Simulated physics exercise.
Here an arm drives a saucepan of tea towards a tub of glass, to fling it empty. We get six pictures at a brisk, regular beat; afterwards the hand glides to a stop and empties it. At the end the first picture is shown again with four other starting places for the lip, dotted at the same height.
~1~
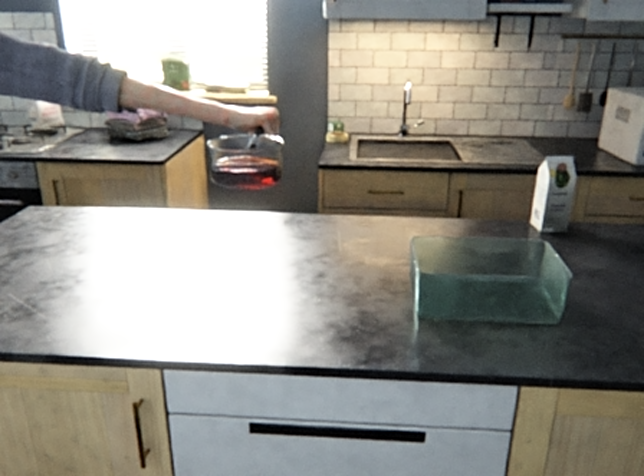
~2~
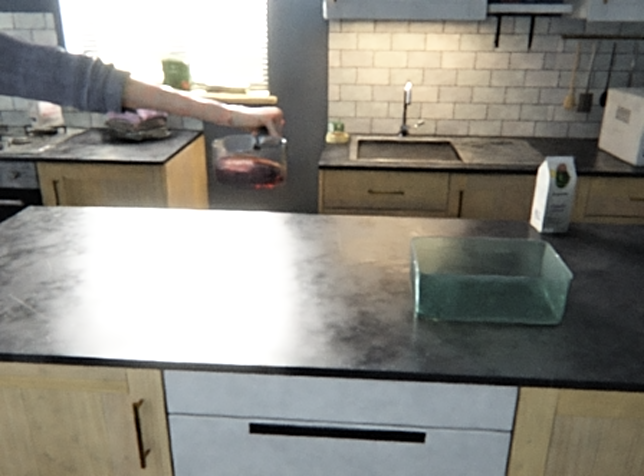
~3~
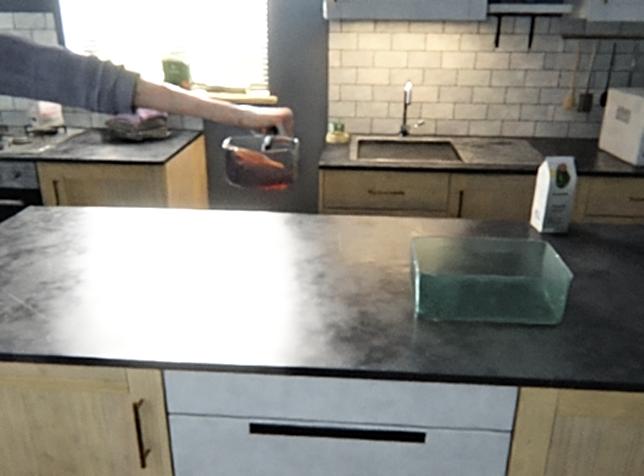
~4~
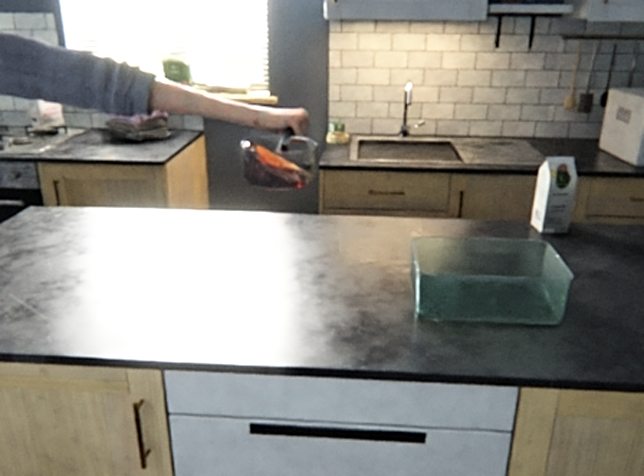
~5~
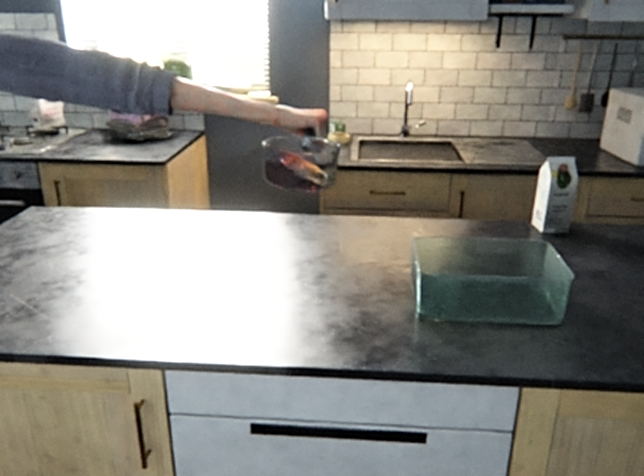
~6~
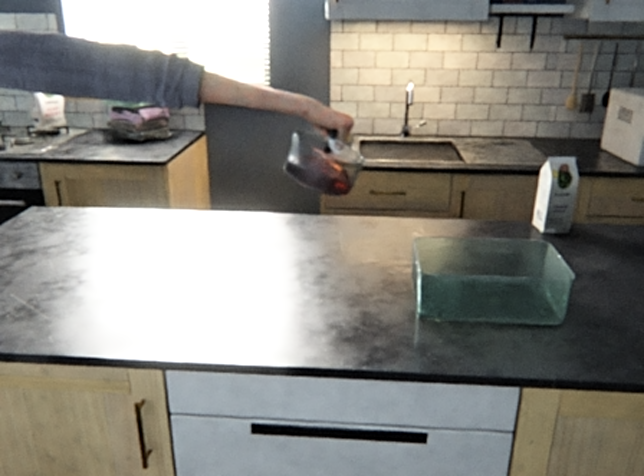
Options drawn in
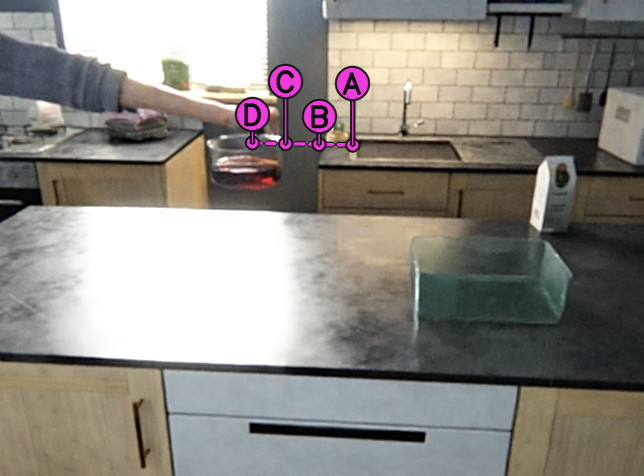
In a kitchen, an arm carries a glass pan of reddish liquid rightward, then tilts it.
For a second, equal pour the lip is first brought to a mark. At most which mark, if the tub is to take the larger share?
Dot D just does it.
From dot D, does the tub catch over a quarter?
Yes.
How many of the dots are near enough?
All of them.
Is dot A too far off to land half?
No, not at all.
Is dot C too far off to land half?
No, not at all.
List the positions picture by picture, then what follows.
Upright, lip at (281, 143); tub from (415, 316) to (562, 321); nothing has left yet.
Upright, lip at (285, 143); nothing has left yet.
Upright, lip at (297, 144); nothing has left yet.
Upright, lip at (315, 144); nothing has left yet.
Tipped about 3°, lip at (338, 147); nothing has left yet.
Tipped about 21°, lip at (364, 160); nothing has left yet.
On the marked copy, A at (352, 145); B at (319, 144); C at (285, 143); D at (252, 142).
If A is chosen, about 72 % lands in the tub, 10 % falls short and 18 % goes beside or beyond.
If B is chosen, about 85 % lands in the tub, 7 % falls short and 9 % goes beside or beyond.
If C is chosen, about 77 % lands in the tub, 12 % falls short and 11 % goes beside or beyond.
If D is chosen, about 65 % lands in the tub, 26 % falls short and 9 % goes beside or beyond.
